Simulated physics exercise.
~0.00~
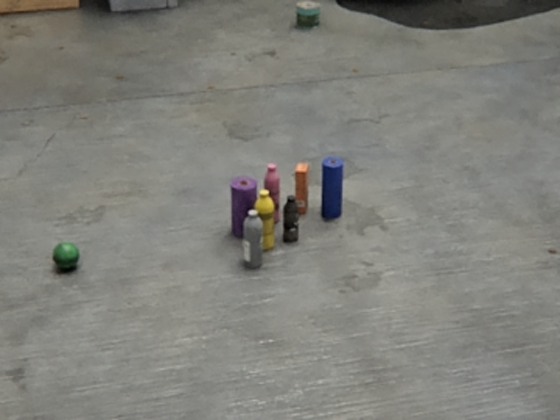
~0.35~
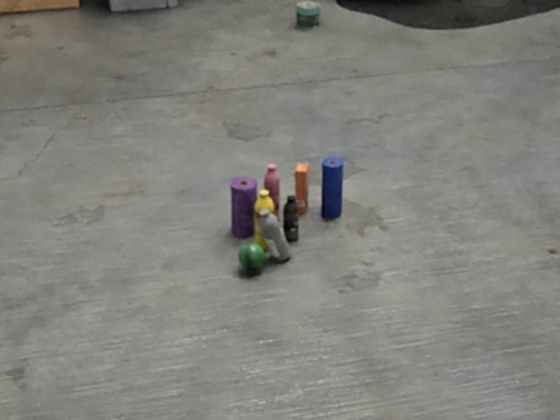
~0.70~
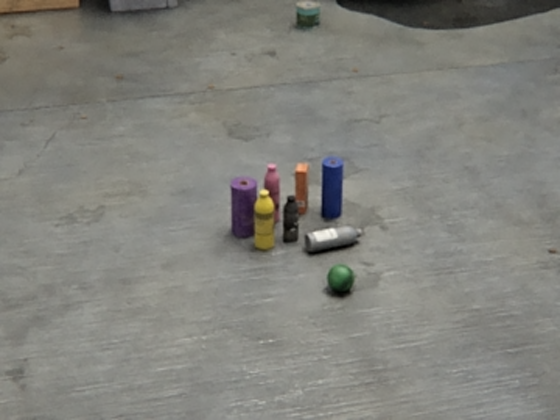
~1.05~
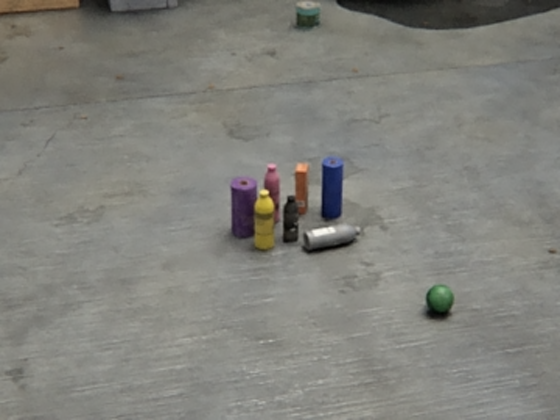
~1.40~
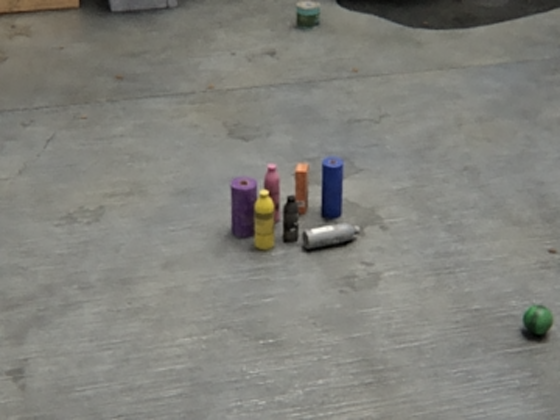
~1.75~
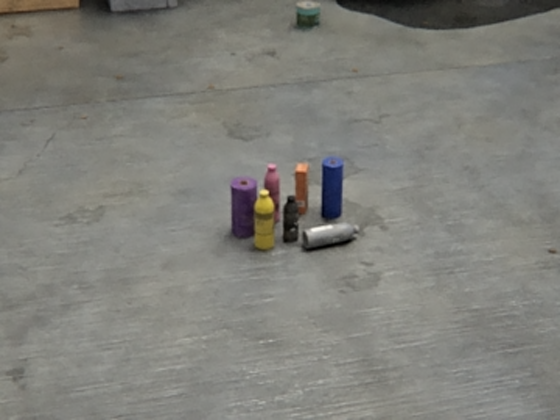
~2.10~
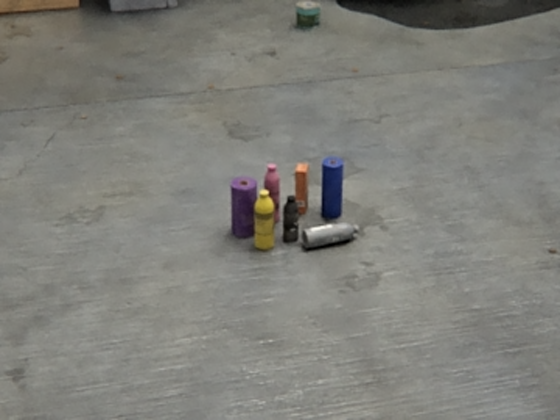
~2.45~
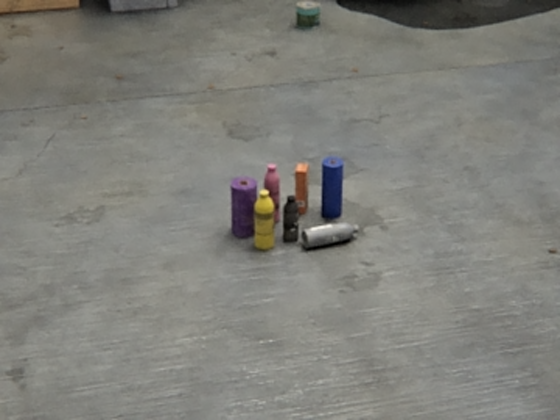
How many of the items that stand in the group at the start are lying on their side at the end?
One item, the grey bottle, is lying on its side at the end.
